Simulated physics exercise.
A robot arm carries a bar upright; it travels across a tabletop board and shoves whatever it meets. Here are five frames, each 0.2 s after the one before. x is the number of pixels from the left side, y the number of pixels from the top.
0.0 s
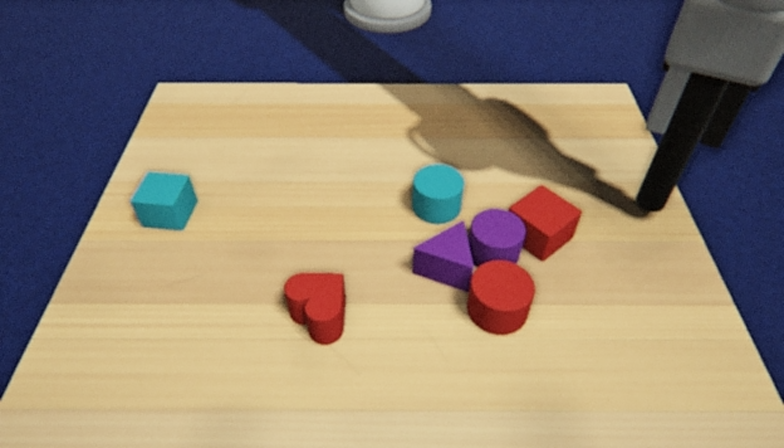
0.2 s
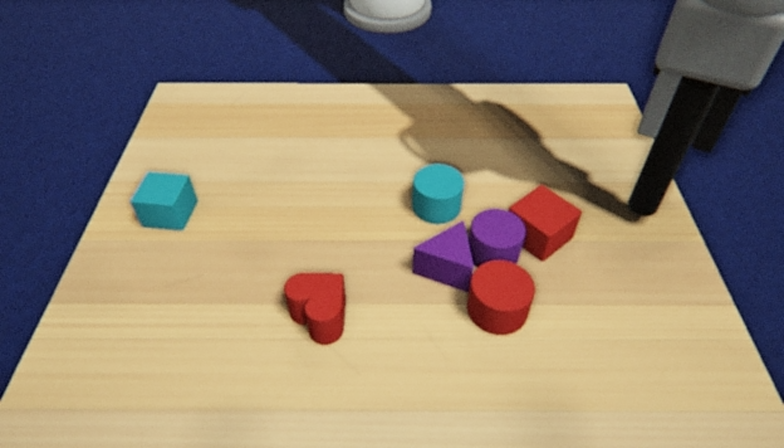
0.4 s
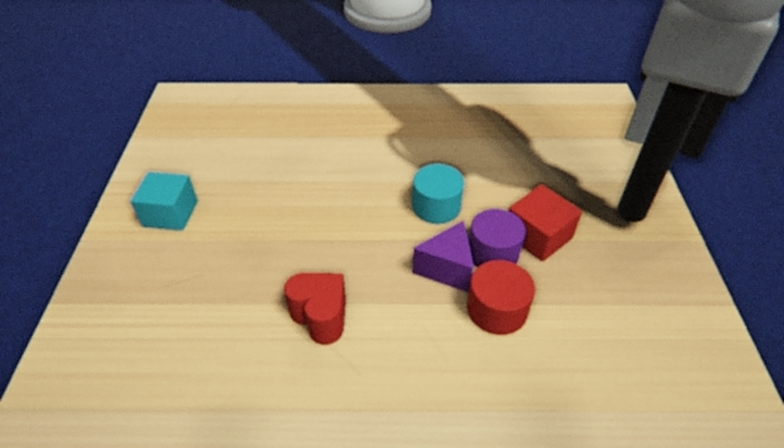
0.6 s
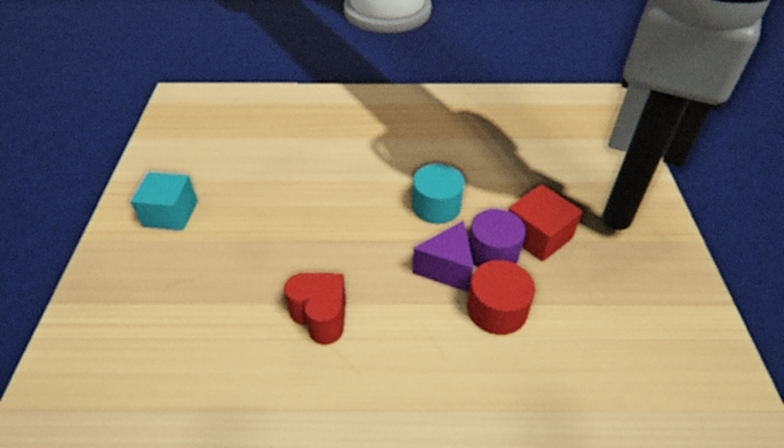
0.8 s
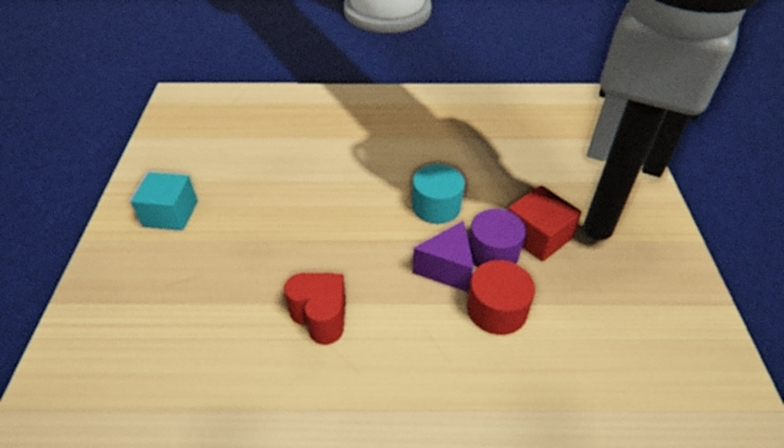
On a pale wooden board with red, purple and teal blocks, a dark bar held by a grey machine arm slid left and slightly nearer, toward the red square block, while the blocks stayed still.
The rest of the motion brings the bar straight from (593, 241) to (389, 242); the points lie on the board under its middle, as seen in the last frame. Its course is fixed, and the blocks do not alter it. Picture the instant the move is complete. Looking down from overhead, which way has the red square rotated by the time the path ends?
It turns round clockwise.
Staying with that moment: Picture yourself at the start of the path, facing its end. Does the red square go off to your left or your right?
It slides rightward.
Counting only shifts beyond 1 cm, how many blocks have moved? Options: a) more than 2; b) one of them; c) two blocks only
The correct letter is a.
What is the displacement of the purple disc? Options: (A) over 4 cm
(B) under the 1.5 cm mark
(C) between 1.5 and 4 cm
A: Over 4 cm.
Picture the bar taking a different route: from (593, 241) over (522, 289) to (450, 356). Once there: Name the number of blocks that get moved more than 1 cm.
My best guess is that a single block moves over 1 cm.
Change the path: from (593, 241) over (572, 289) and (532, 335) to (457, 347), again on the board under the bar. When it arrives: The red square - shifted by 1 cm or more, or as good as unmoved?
The result: It stays put.
On the path given first. One third of the way, bar (527, 232); purple triangle (444, 246); purple disc (484, 227); red square (503, 191).
Two thirds of the way, bar (458, 233); turquoise disc (434, 177); purple triangle (404, 266), turned 65° anticlockwise; purple disc (425, 233); red square (490, 185), turned 30° clockwise.
At the end, bar (389, 233); turquoise disc (434, 177); purple triangle (390, 283), turned 90° anticlockwise; purple disc (373, 246); red square (490, 185), turned 30° clockwise.
